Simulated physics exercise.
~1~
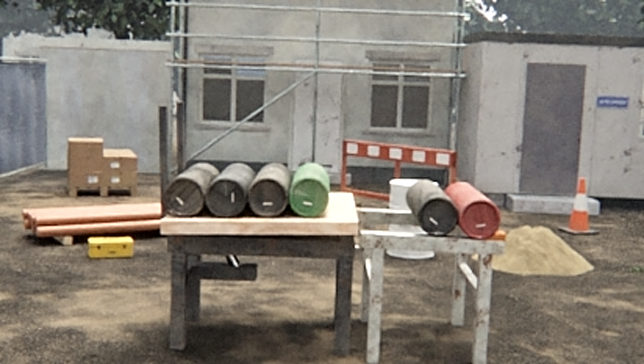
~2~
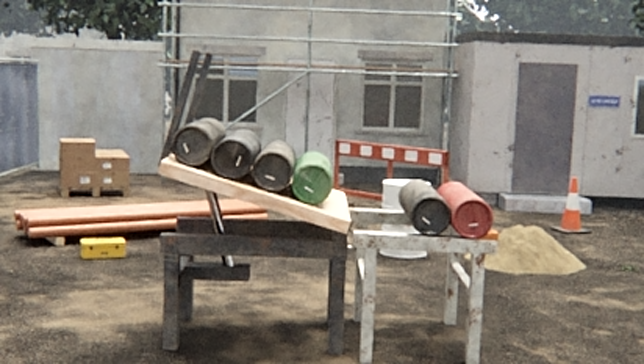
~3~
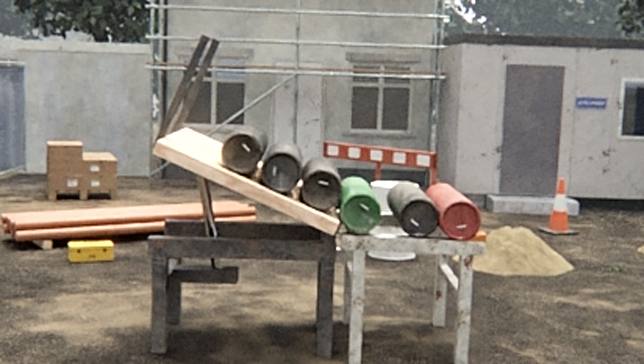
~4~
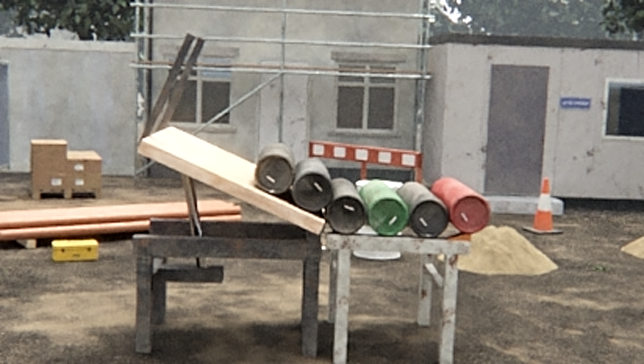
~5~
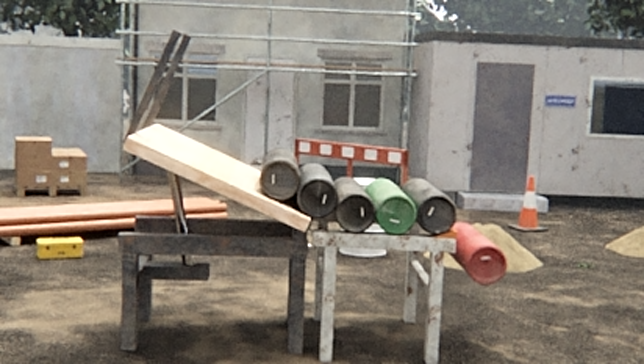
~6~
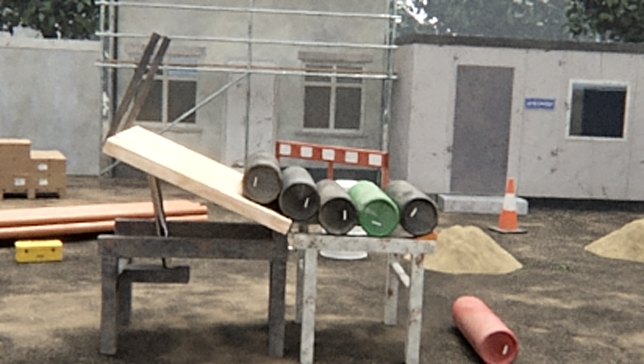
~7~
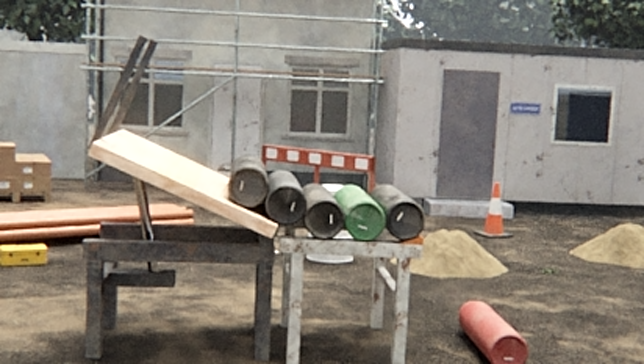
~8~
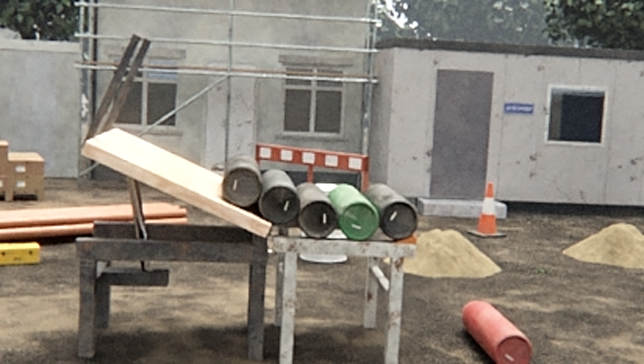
Four gas cylinders, three dark and one green, lie side by side on a wooden deck in a building yard, with a dark one and a red one on the rack to the right. The deck's left end rises, tipping it down toward the rack. The green cylinder rolls off first, and the dark ones follow it down the slope. The row closes up and shifts right until the red cylinder goes over the rack's end and drops to the ground. The red one ends lying on the dirt, while the green one rests on the rack among the dark cylinders.
